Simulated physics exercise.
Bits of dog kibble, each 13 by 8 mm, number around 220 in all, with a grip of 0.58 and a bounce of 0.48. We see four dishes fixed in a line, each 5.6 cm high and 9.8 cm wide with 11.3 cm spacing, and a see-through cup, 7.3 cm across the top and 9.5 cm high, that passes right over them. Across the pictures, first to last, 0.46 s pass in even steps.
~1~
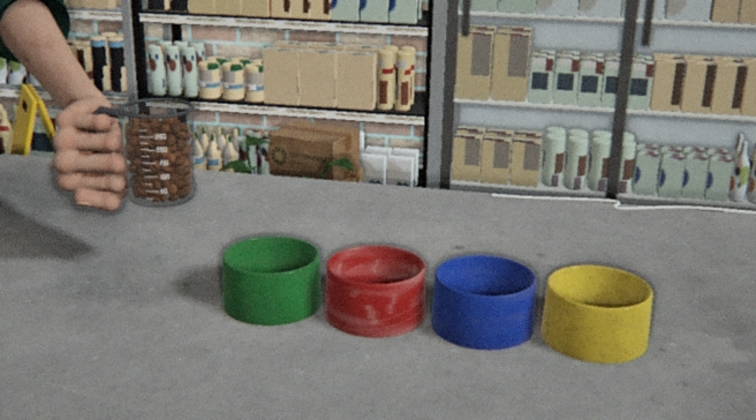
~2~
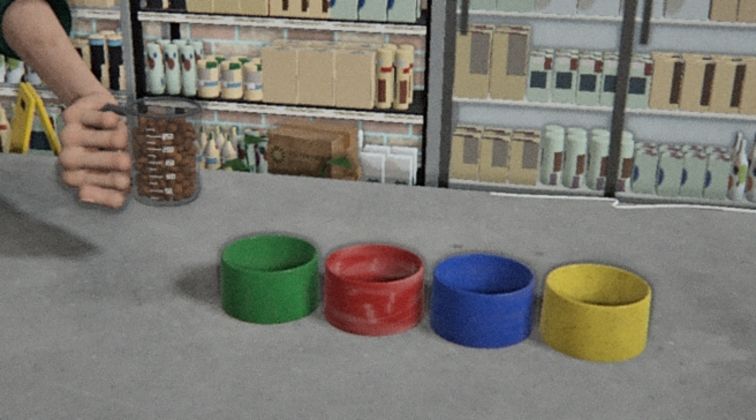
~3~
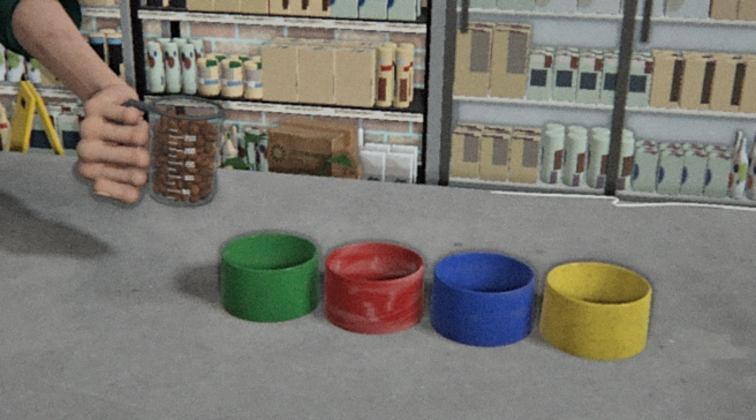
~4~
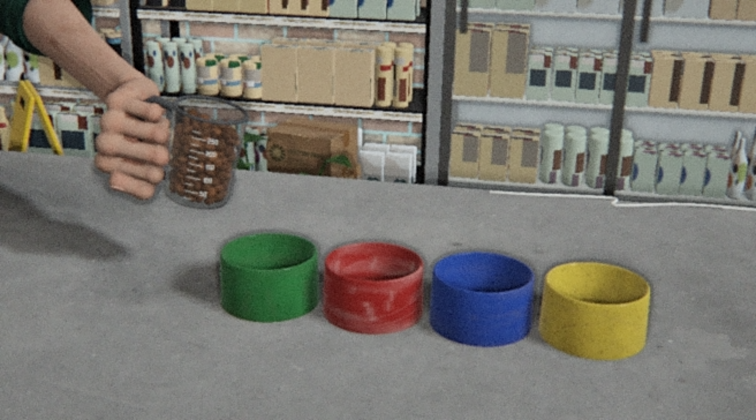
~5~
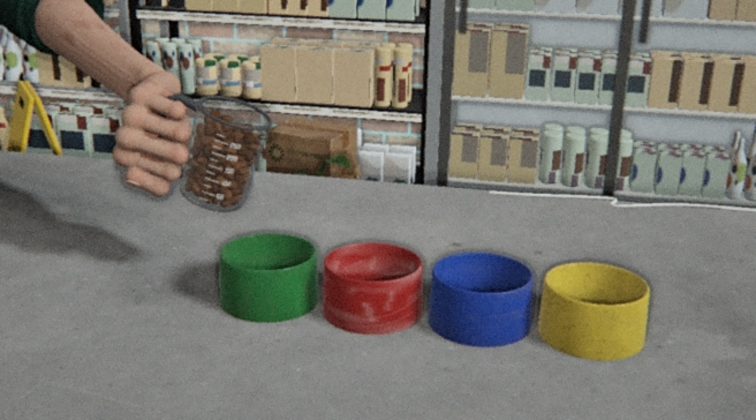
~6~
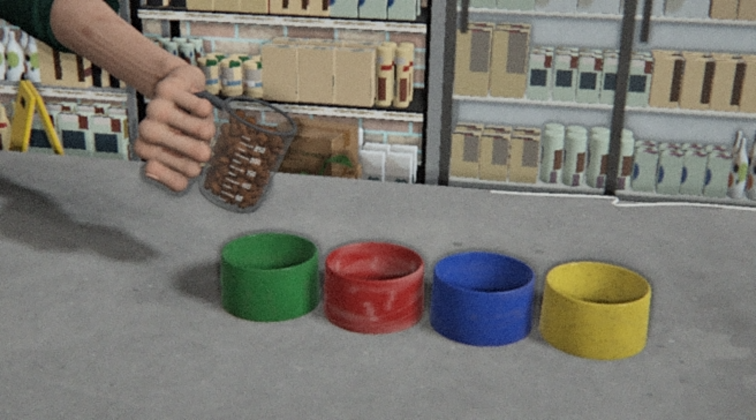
A hand moves a clear cup of brown pieces rightward above four colored dishes, tilting it.
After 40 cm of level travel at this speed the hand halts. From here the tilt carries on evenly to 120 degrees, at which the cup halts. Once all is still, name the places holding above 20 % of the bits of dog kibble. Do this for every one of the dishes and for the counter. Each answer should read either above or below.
Red - below, blue - below, green - below, yellow - above, counter - below.
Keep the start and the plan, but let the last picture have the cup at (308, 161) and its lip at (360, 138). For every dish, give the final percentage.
Per cent kept: Red 0; blue 0; green 0; yellow 100.
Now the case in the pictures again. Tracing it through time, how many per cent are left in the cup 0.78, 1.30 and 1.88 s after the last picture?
In turn: 100 %, 95 %, 15 %.
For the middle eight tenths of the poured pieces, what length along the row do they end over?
Close to 6 centimetres along the dishes.
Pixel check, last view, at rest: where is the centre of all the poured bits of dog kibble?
Around (601, 311).
Then, 0.78 s after the last picture, tilt 68 degrees; cup holds 100 %.
Then, 1.30 s after the last picture, tilt 98 degrees; cup holds 95 %, yellow 5 %.
Then, 1.88 s after the last picture, tilt 120 degrees; cup holds 15 %, yellow 80 %.
In the end, red 0 %, blue 0 %, green 0 %, yellow 100 %, counter 0 %.
